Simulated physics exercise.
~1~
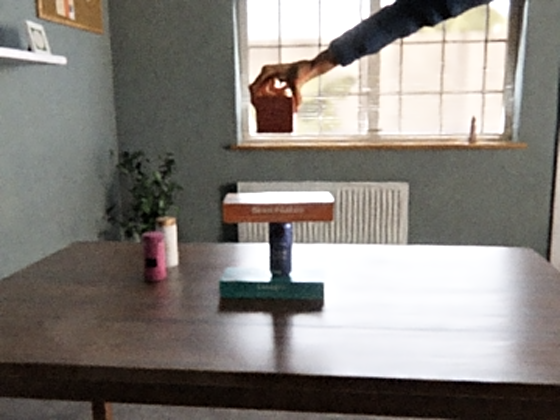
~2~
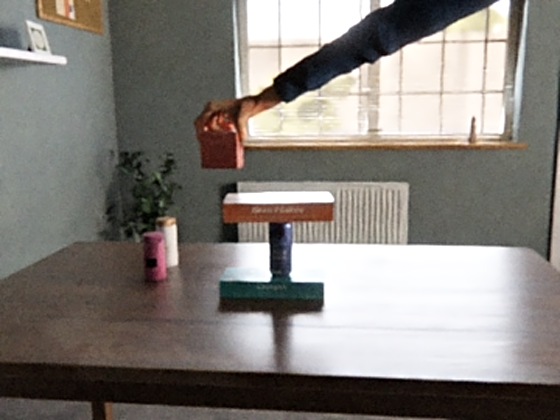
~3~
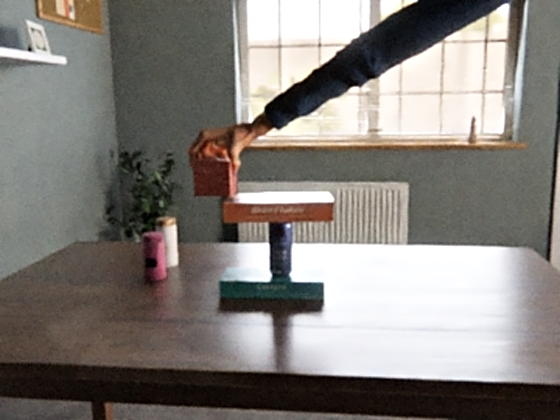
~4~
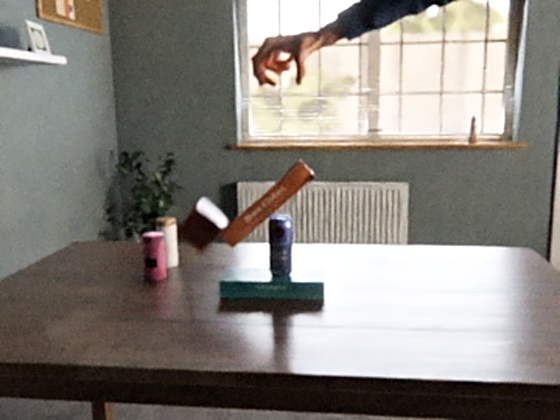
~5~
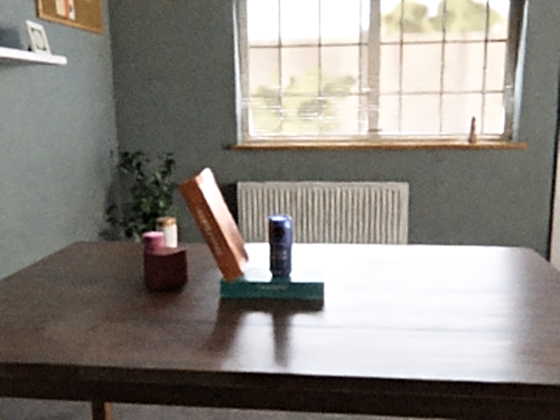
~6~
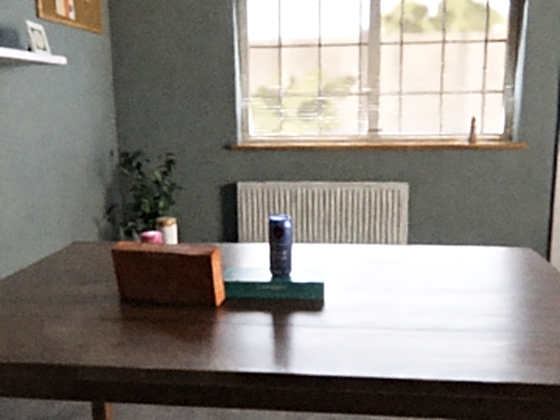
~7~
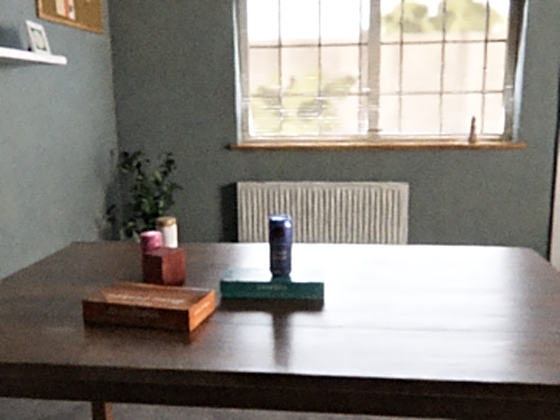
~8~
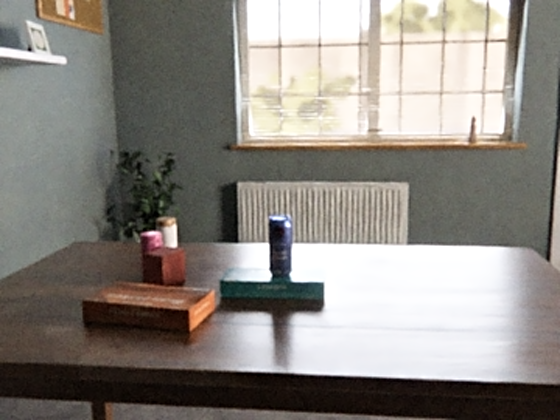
On a dark wooden table in front of a bright window, an orange packet lies flat across a blue can that stands on a turquoise packet. A hand holding a red block reaches in from the right, moves left and lowers it onto the packet's left end. The hand lets go and draws back as the packet tips steeply left and the block slides off. Both drop to the table, the packet turning as it falls. They settle left of the can, which still stands on the turquoise packet near two undisturbed shakers.
